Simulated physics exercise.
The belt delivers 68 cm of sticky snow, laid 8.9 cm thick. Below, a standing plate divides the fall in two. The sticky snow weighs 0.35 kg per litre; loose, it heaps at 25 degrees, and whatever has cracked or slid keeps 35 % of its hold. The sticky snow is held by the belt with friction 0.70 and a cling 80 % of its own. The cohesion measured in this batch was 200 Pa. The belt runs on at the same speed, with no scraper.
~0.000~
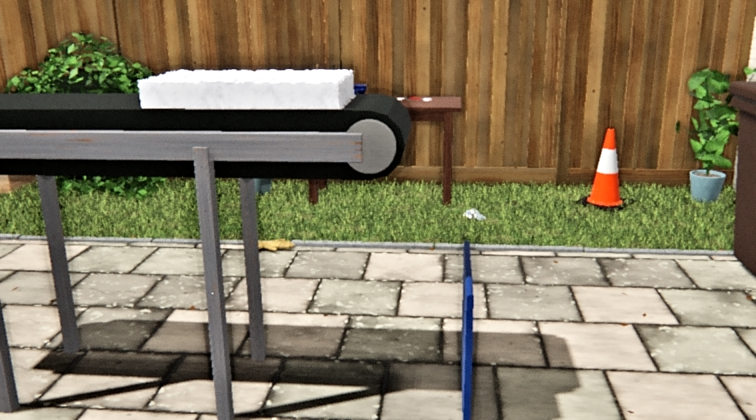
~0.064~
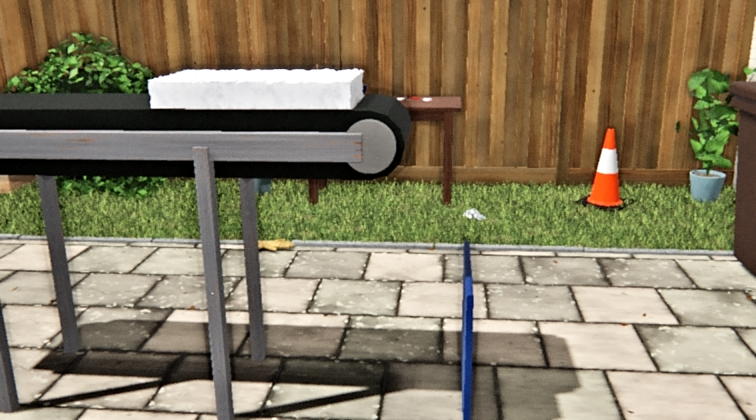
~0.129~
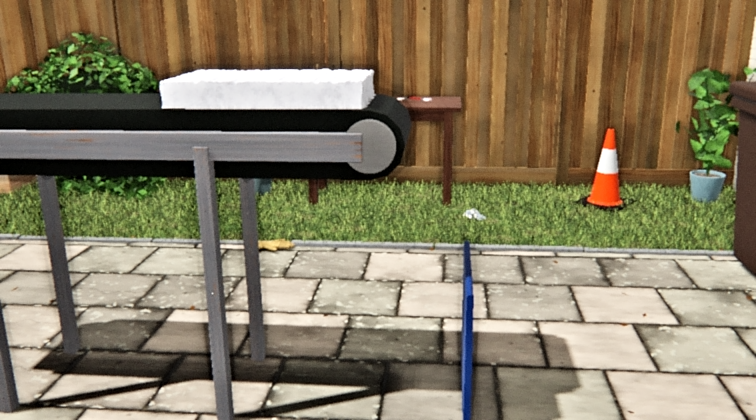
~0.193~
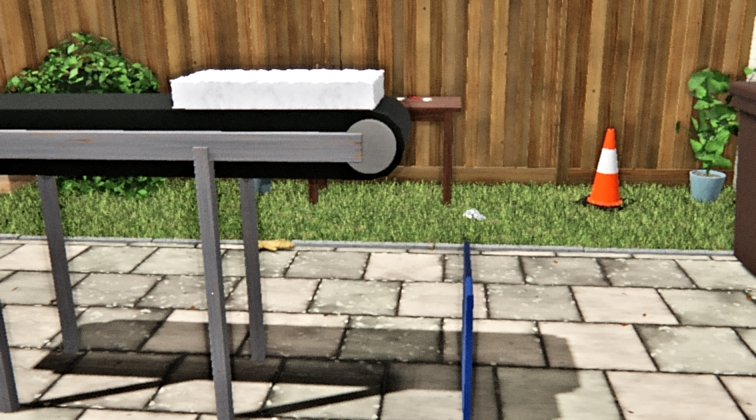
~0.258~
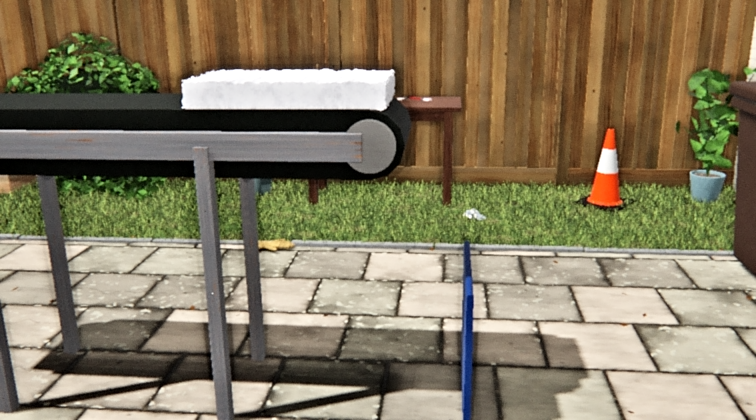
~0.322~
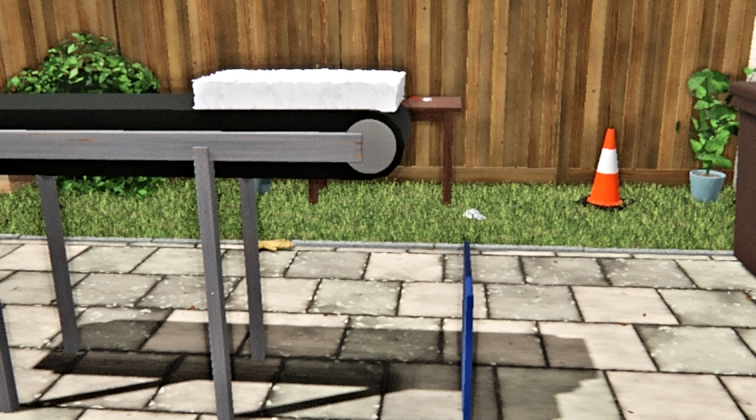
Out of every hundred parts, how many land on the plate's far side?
Close to 28 in every hundred.
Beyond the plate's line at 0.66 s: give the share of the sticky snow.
1 %.
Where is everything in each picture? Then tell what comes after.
In the first frame, front end of the sticky snow at (339, 101).
In the second frame, front end of the sticky snow at (350, 101).
In the third frame, front end of the sticky snow at (362, 93).
In the fourth frame, front end of the sticky snow at (373, 101), 2 % of it past the top of the roller, in one piece.
In the fifth frame, front end of the sticky snow at (385, 93), 8 % of it past the top of the roller, in one piece.
In the sixth frame, front end of the sticky snow at (398, 90), 13 % of it past the top of the roller, in one piece.
By 0.66 s, 1 % is beyond the plate's line.
By 1.06 s, 11 % is beyond the plate's line.
By 1.46 s, 19 % is beyond the plate's line.
By 1.86 s, 28 % is beyond the plate's line.
By 3.20 s, at the end, 28 % is beyond the plate's line.
